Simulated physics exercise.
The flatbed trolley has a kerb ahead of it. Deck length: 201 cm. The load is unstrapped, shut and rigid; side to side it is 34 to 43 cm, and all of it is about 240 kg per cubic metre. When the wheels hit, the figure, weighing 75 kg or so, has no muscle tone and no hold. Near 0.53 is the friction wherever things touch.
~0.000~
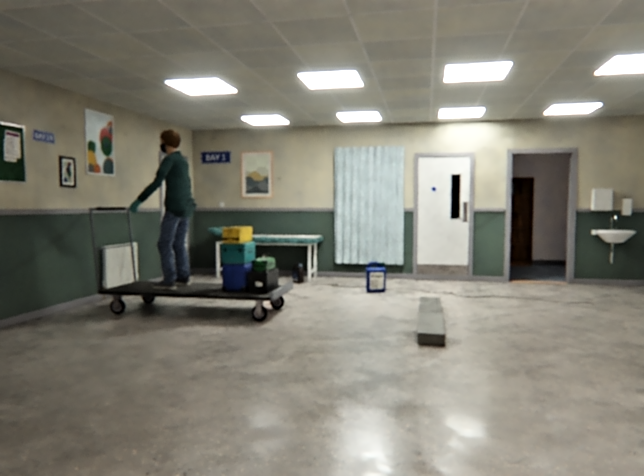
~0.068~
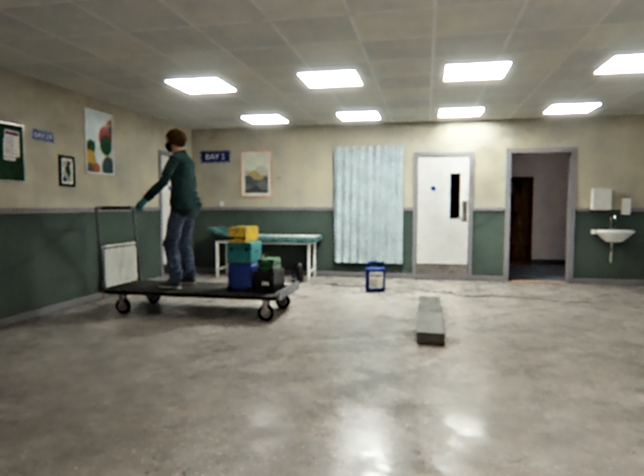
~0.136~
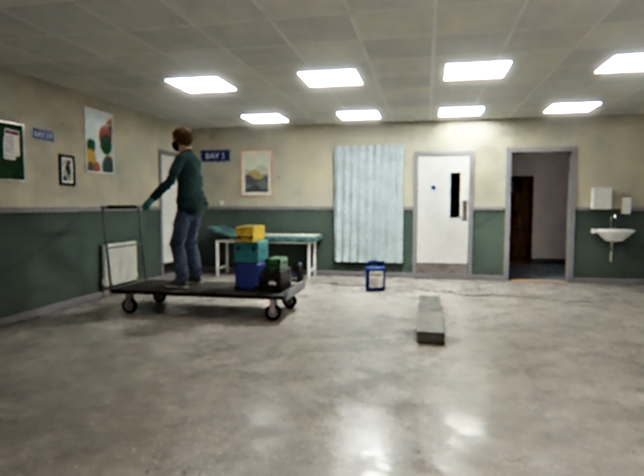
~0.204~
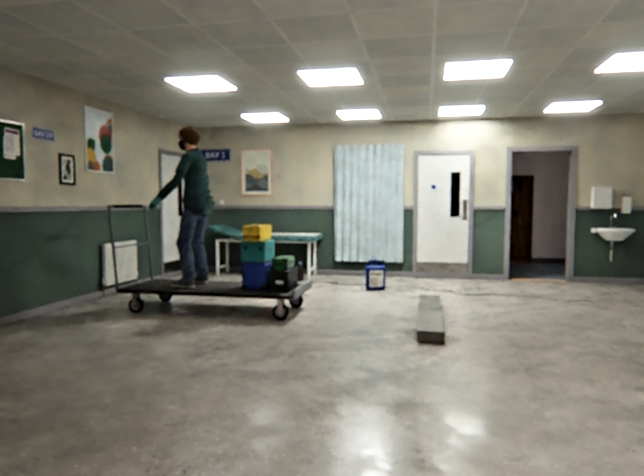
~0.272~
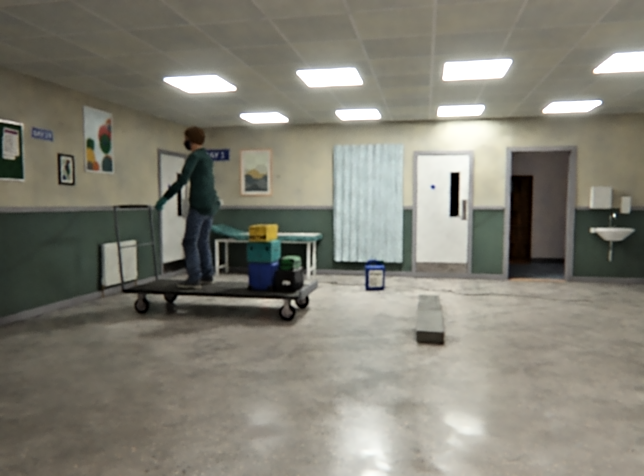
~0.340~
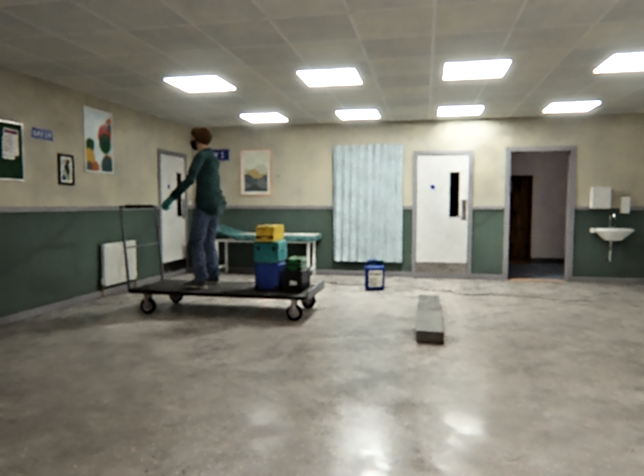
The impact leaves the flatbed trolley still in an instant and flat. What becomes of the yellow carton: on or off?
At this pace the yellow carton stays aboard.
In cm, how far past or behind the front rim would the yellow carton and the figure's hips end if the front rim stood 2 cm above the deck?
Then the yellow one stops 30 cm short of the rim and the hips 80 cm short of it.
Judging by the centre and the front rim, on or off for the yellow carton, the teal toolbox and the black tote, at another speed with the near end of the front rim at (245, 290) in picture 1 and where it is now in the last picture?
Result: Yellow gone; teal gone; black safe.
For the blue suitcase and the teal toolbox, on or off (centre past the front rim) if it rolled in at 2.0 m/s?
Lab note: Blue - remains loaded, teal - leaves the load.
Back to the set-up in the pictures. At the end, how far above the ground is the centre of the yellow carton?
Near 65 cm.
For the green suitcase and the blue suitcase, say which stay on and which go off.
Result - green: Goes over; blue: Stays.
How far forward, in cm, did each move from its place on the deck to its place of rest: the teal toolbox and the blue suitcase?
Teal 20, blue 10; both in cm.
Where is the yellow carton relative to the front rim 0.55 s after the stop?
Around 40 cm short of the front rim.
The wheels strike at 1.35 s.
After 1.60 s the yellow carton is 34 cm behind the rim, tilted 5°, near (395, 234) in the last picture's view.
After 1.90 s the yellow carton is 39 cm behind the rim, tilted 15°, near (390, 227) in the last picture's view.
After 2.35 s the yellow carton is 64 cm behind the rim, tilted 150°, near (366, 245) in the last picture's view.
Final state at 5.1 s, past the rim, green suitcase; behind it, teal toolbox, black tote, blue suitcase, yellow carton and the figure's hips.
